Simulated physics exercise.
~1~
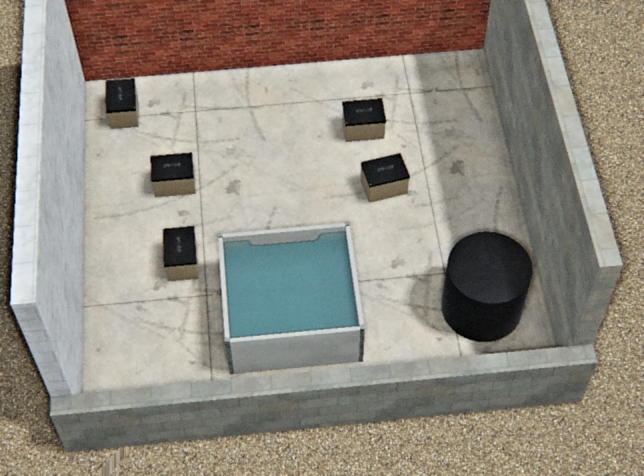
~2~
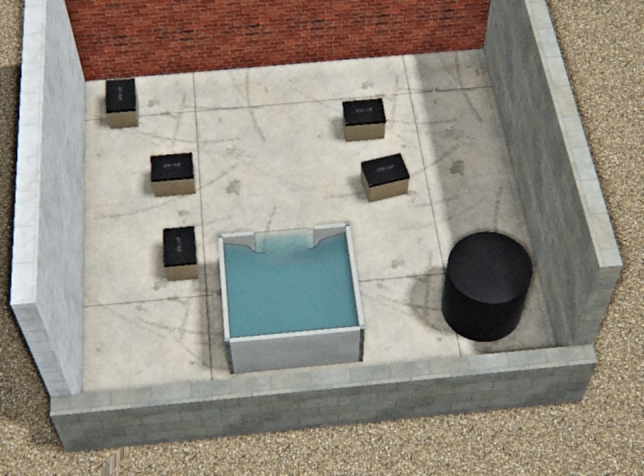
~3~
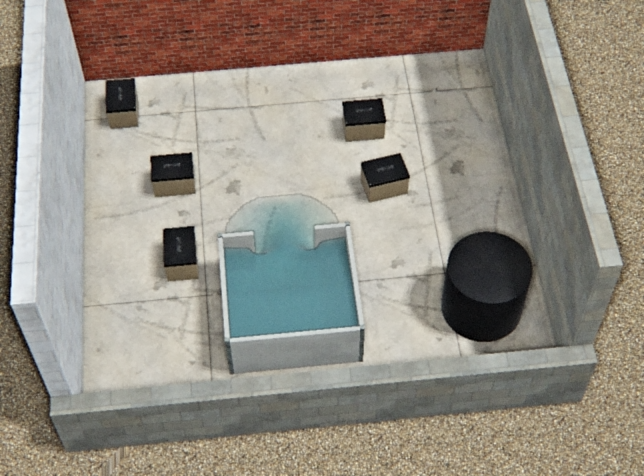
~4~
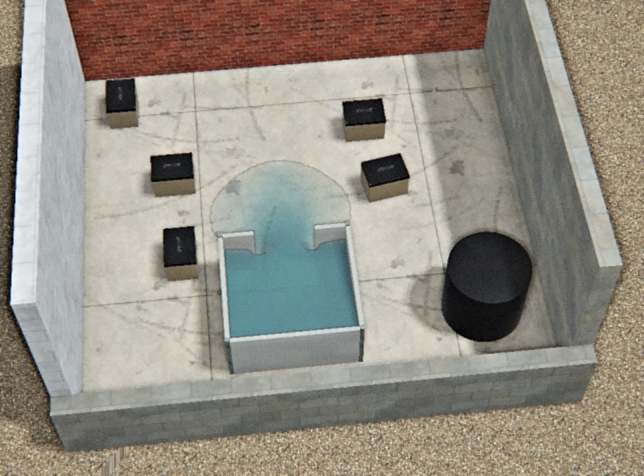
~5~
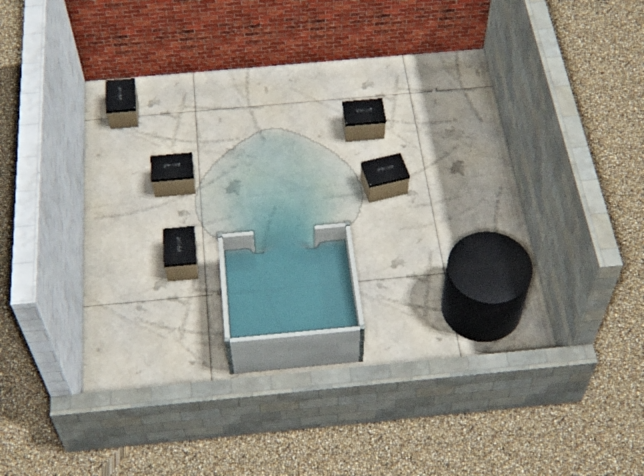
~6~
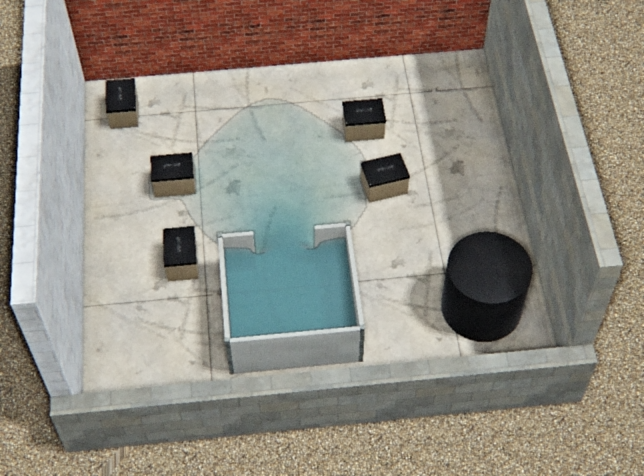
The clip shows a walled court with five dark-topped chests, a black cylinder and an open tank of blue-green water; the tank's far side opens and water spreads across the floor toward the brick wall while the chests stay still.
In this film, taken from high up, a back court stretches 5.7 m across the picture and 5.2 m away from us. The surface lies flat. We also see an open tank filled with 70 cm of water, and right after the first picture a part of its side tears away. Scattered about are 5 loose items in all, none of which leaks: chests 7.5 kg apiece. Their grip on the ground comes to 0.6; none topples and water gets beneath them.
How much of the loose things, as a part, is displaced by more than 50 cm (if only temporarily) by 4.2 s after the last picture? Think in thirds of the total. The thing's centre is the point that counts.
Result: The highest band.
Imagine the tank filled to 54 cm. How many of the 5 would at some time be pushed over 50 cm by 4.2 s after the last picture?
3.
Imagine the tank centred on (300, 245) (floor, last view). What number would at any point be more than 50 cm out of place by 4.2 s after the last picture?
Then 2.
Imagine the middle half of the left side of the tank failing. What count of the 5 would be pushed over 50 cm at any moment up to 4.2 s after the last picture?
You'd get 2 in that case.
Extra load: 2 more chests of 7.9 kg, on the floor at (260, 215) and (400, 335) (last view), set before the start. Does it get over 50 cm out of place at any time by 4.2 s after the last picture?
Beyond it, Within it.
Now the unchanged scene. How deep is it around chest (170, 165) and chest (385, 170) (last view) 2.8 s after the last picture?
First about 7 cm, second about 2 cm.
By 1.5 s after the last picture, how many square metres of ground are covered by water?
Around 18 m2 of it.
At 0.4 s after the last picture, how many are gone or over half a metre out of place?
0.
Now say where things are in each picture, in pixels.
In the first picture, a chest at (172, 166), on the bottom; a chest at (120, 94) rests on the ground; water covers 2.1 m2; 0 of 5 have shifted.
In the second picture, a chest at (172, 166), on the bottom; a chest at (120, 94), on the bottom; water covers 2.6 m2; 0 of 5 have shifted.
In the third picture, a chest at (172, 166) rests on the ground; a chest at (120, 94), on the bottom; 3.4 m2 under water; 0 of 5 have shifted.
In the fourth picture, a chest at (172, 166) rests on the ground; a chest at (120, 94), on the bottom; 4.3 m2 under water; 0 of 5 have shifted.
In the fifth picture, a chest at (172, 166) rests on the ground; a chest at (120, 94), on the bottom; water covers 5.5 m2; 0 of 5 have shifted.
In the sixth picture, a chest at (172, 166) rests on the ground; a chest at (120, 94), on the bottom; water covers 6.9 m2; 0 of 5 have shifted.
Then, 0.4 s after the last picture 0 of 5 are over 50 cm from their spots; 0 afloat.
Then, 1.5 s after the last picture 3 of 5 are over 50 cm from their spots; 3 afloat.
Then, 2.8 s after the last picture 4 of 5 are over 50 cm from their spots; 3 afloat.
Then, 4.2 s after the last picture 3 of 5 are over 50 cm from their spots, and 4 have been at some point; 2 afloat.
